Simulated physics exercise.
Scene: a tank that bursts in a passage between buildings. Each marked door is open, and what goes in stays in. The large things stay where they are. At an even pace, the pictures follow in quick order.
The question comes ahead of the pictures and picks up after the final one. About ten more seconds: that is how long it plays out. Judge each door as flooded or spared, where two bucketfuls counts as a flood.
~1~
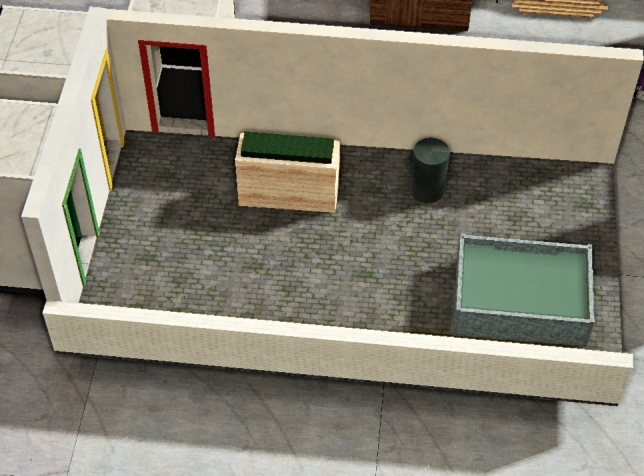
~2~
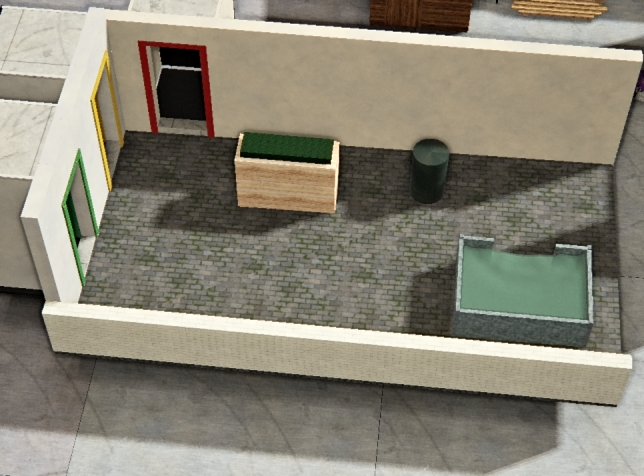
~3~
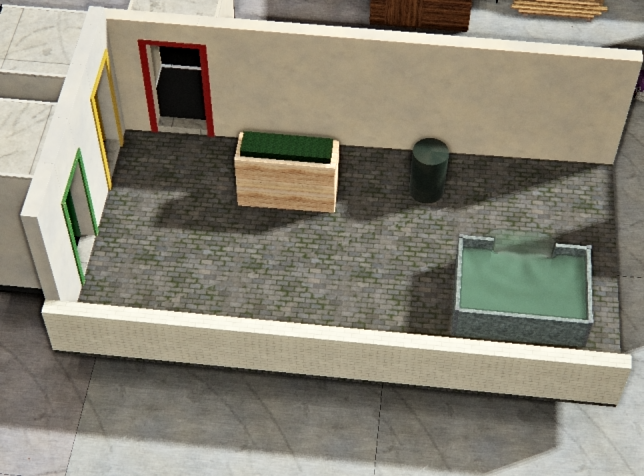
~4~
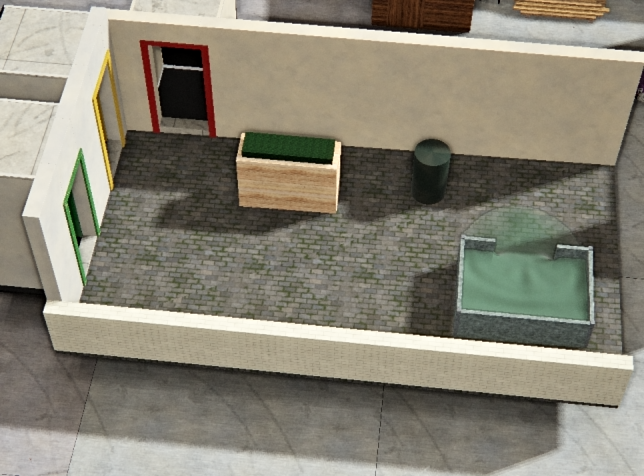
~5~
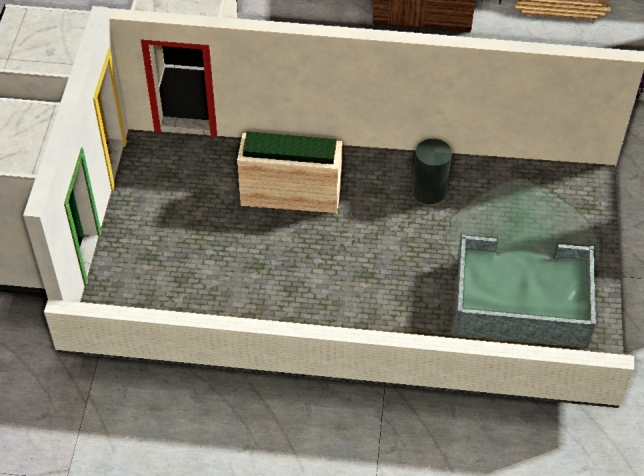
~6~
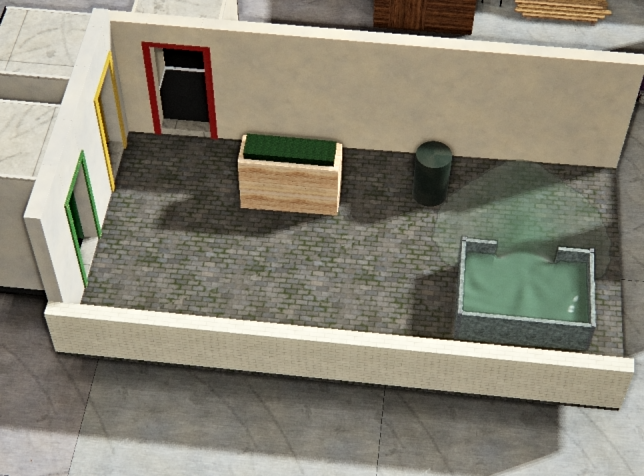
The yellow door is spared, the green door is spared, the red door is spared.
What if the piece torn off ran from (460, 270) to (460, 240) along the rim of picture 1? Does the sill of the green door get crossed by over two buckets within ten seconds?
So the green door ends up above after ten seconds.
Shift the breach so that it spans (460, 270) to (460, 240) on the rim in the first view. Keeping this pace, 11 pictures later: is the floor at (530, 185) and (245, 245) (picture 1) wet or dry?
Well, the first place would be still bare and the second one submerged.
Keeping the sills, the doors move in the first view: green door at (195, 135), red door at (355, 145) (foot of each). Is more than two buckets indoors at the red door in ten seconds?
The red door stays within it.
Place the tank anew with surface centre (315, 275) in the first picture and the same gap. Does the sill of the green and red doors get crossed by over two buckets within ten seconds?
I reckon the green door crosses the threshold while the red door never reaches the threshold.
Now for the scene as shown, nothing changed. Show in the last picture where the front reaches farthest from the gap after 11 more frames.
The wet edge reaches furthest near (299, 145).
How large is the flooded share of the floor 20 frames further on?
35 %, roughly.
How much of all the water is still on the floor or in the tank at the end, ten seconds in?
Estimate: Close to 68 %.
A moment on, water covers 20 % of the floor; the yellow door not reached, the green door not reached, the red door not reached.
Next, water covers 25 % of the floor; the yellow door not reached, the green door not reached, the red door not reached.
Then, water covers 35 % of the floor; the yellow door not reached, the green door not reached, the red door wet at the sill, nothing in.
Later, water covers 55 % of the floor; the yellow door wet at the sill, nothing in, the green door wet at the sill, nothing in, the red door wet at the sill, nothing in.
In the end, water covers 70 % of the floor; the yellow door wet at the sill, nothing in, the green door wet at the sill, nothing in, the red door wet at the sill, nothing in.
